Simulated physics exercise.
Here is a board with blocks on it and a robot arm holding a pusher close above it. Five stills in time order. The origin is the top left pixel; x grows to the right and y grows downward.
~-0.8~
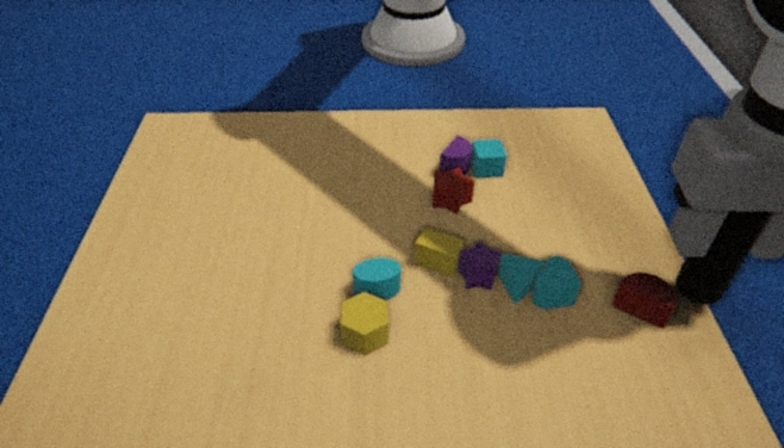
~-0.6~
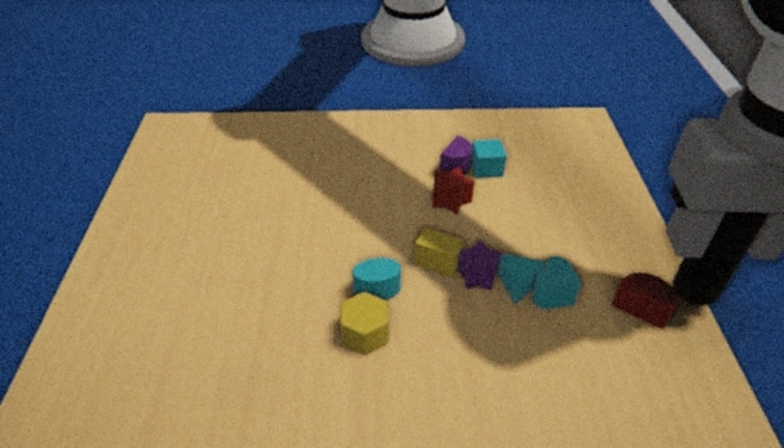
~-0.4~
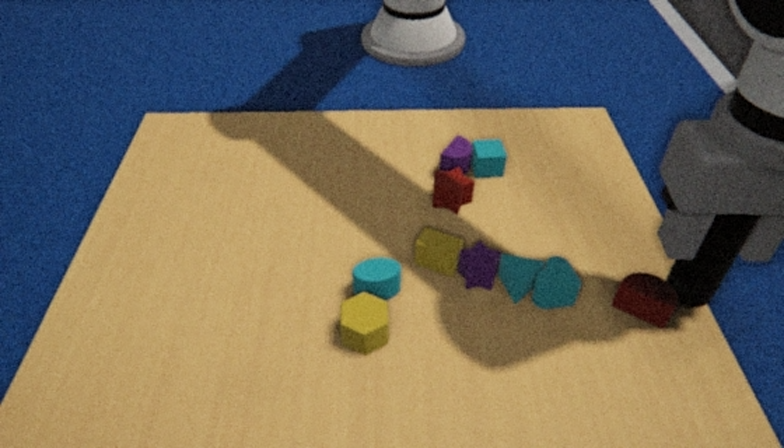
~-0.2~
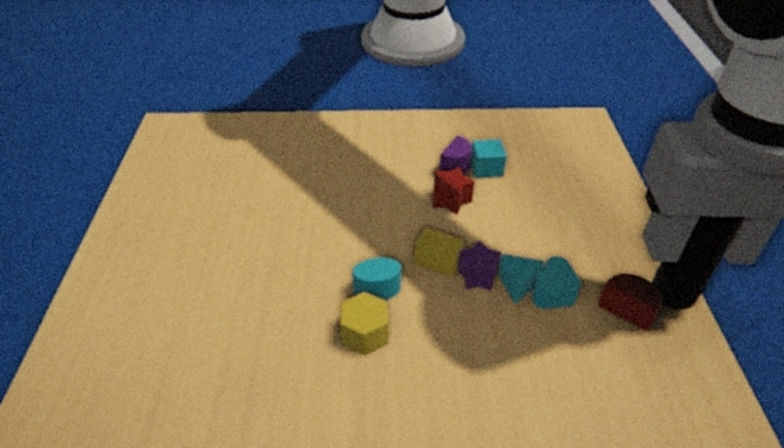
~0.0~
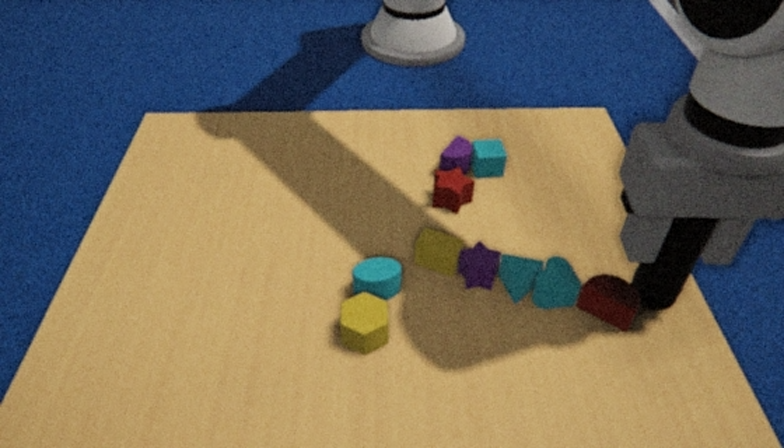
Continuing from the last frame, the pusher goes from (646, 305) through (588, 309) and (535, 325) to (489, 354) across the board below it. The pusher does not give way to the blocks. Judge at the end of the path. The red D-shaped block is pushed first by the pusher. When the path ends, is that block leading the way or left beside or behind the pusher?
In front, still.
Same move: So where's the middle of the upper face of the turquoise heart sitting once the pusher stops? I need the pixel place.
The top centre is at (481, 287).
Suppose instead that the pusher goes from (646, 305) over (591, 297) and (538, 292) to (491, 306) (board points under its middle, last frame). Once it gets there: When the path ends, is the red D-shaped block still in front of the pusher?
No.
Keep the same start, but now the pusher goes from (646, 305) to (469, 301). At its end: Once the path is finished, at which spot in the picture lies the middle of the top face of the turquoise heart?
Roughly at (438, 291).
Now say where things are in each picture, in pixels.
In the first picture, tip of the pusher at (698, 289), middles of tops, purple star at (481, 255), turquoise triangular piece at (523, 265), turquoise heart at (559, 273), red D-shaped block at (651, 286).
In the second picture, pusher at (695, 289), nothing pushed.
In the third picture, pusher at (687, 291), nothing pushed.
In the fourth picture, pusher at (673, 294), red D-shaped block at (637, 288).
In the fifth picture, pusher at (652, 294), purple star at (481, 255), turquoise triangular piece at (523, 265), turquoise heart at (559, 273), red D-shaped block at (615, 289).
The first path, step by step. One third of the way, pusher at (592, 298); turquoise triangular piece at (514, 259), turned 15° clockwise; turquoise heart at (536, 283), turned 65° clockwise; red D-shaped block at (563, 308), turned 45° anticlockwise.
Two thirds of the way, pusher at (538, 314); purple star at (478, 253), turned 15° anticlockwise; turquoise triangular piece at (511, 258), turned 30° clockwise; turquoise heart at (494, 286), turned 100° clockwise; red D-shaped block at (515, 334), turned 70° anticlockwise.
At the end, pusher at (491, 344); purple star at (478, 253), turned 15° anticlockwise; turquoise triangular piece at (511, 258), turned 30° clockwise; turquoise heart at (481, 287), turned 140° clockwise; red D-shaped block at (472, 373), turned 90° anticlockwise.
